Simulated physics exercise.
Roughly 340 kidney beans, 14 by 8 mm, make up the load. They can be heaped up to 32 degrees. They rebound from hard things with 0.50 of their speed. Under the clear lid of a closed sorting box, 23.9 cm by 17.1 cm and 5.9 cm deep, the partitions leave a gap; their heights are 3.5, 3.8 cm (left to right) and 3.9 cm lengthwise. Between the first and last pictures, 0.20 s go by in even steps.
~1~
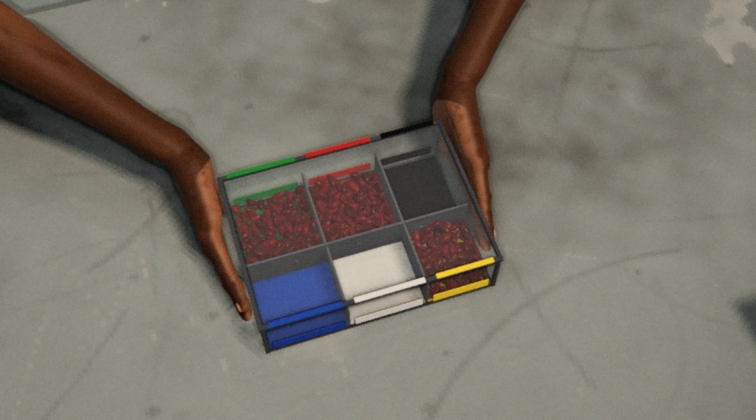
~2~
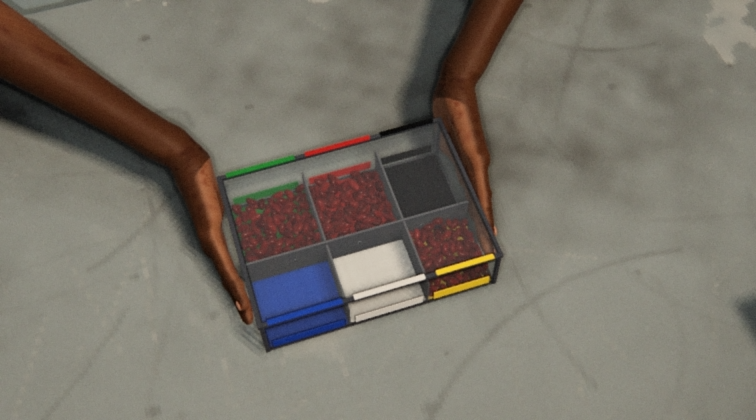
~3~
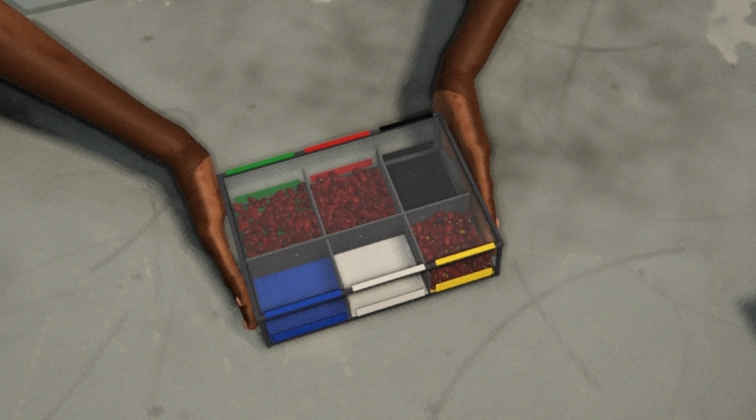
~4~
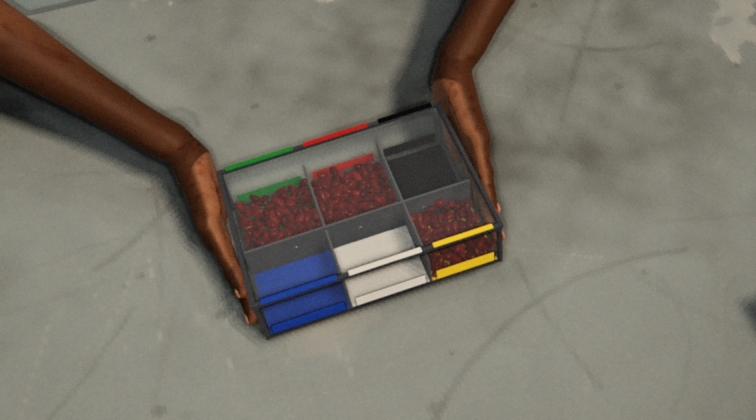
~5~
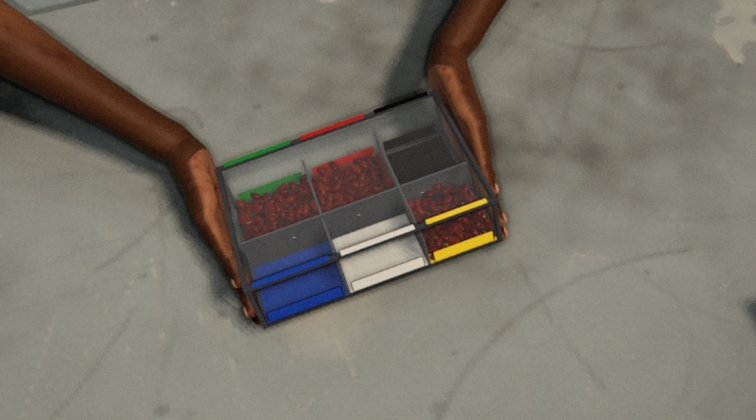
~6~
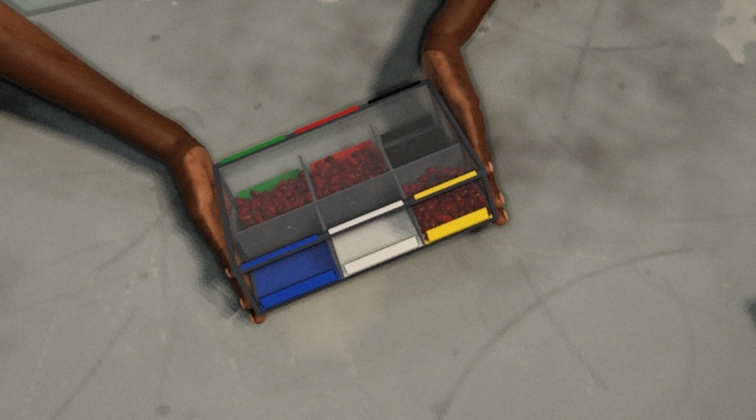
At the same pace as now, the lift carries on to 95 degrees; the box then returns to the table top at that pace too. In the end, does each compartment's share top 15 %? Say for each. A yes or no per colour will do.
Red compartment: Yes. Blue compartment: No. Green compartment: Yes. Yellow compartment: No. White compartment: No. Black compartment: No.
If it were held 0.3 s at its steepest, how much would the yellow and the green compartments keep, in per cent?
Yellow 5, green 45.
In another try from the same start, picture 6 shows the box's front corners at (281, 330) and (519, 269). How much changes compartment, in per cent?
Around 45 per cent, it would seem.
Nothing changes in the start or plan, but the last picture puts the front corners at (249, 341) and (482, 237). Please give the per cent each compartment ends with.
By the end, red has 5%, blue has 30%, green has 45%, yellow has 10%, white has 10% and black has 0%.
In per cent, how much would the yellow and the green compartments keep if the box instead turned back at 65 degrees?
With that change you'd see yellow at 20 % and green at 35 %.
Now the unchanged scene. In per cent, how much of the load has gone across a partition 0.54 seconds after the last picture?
At that moment it's some 15 per cent.
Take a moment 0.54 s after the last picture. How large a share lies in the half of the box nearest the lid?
About 60 %.
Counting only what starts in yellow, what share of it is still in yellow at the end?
I'd put it at roughly 30 per cent.
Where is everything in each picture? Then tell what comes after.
The first frame shows box tilt 0 degrees, front corners at (262, 327) and (498, 258); red 35 %, green 35 %, yellow 30 %.
The second frame shows box tilt 1 degrees, front corners at (261, 324) and (498, 254).
The third frame shows box tilt 5 degrees, front corners at (260, 317) and (499, 243), lowest corner left back.
The fourth frame shows box tilt 10 degrees, front corners at (255, 304) and (498, 224), lowest corner left back.
The fifth frame shows box tilt 17 degrees, front corners at (247, 288) and (492, 199), lowest corner left back.
The sixth frame shows box tilt 24 degrees, front corners at (237, 271) and (482, 171), lowest corner left back; red 35 %, green 35 %, yellow 30 %.
Then, 0.54 s after the last picture, tilt 93 degrees; red 35 %, green 40 %, yellow 20 %, black 5 %.
Then, 0.89 s after the last picture, tilt 39 degrees; red 40 %, green 40 %, yellow 10 %, black 10 %.
Then, 1.34 s after the last picture, tilt 0 degrees; red 40 %, green 40 %, yellow 10 %, black 10 %.
In the end, red 40 %, blue 0 %, green 40 %, yellow 10 %, white 0 %, black 10 %.
